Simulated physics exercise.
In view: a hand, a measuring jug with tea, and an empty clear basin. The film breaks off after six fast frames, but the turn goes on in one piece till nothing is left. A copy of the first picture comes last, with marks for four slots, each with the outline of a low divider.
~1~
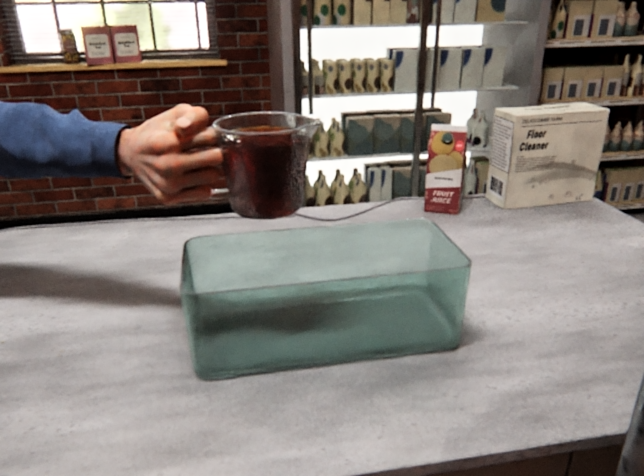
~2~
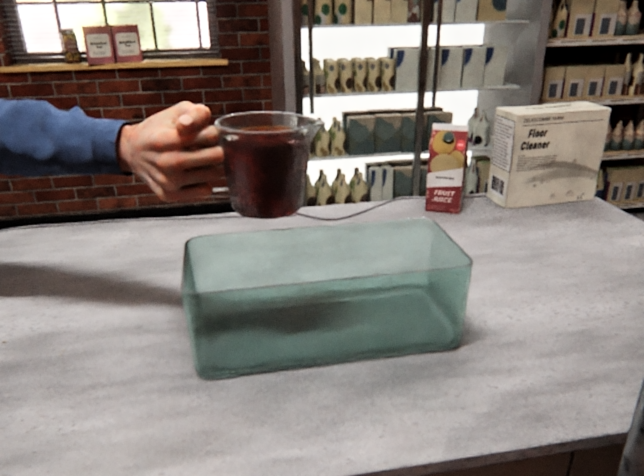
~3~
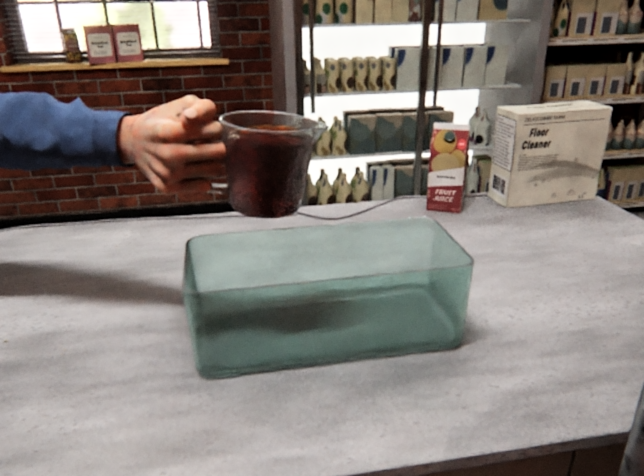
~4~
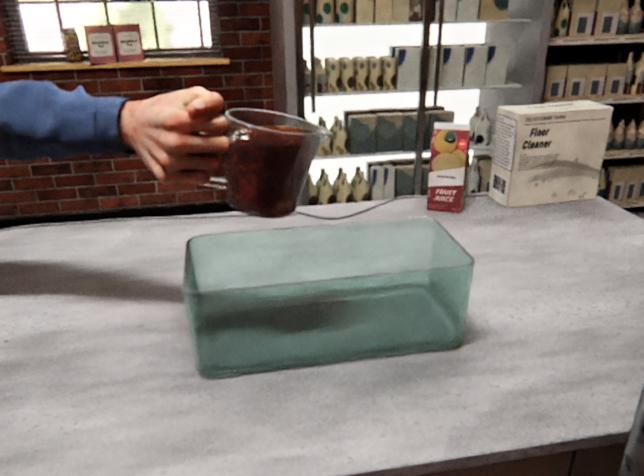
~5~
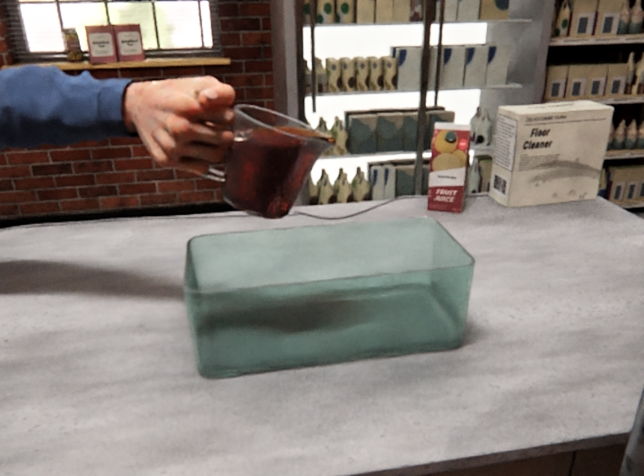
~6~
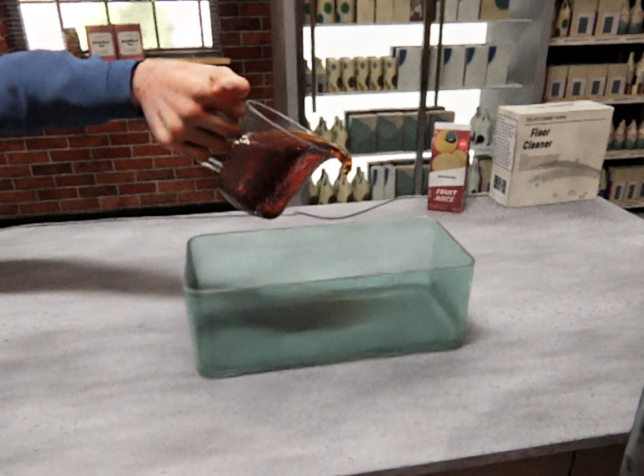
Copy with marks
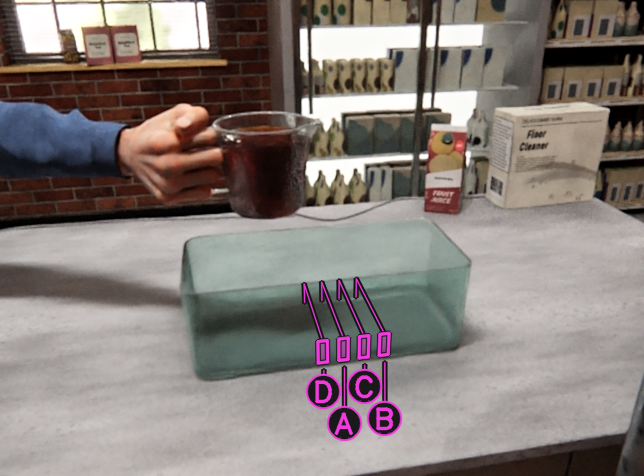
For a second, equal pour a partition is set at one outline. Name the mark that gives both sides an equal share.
B.
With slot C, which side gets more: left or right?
The right side.
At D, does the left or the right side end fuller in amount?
More ends on the right.
On the marked copy, A at (344, 367); B at (384, 362); C at (364, 364); D at (323, 369).
With A, about 11 % ends left of the wall and 88 % right of it.
With B, about 48 % ends left of the wall and 51 % right of it.
With C, about 25 % ends left of the wall and 74 % right of it.
With D, about 6 % ends left of the wall and 93 % right of it.
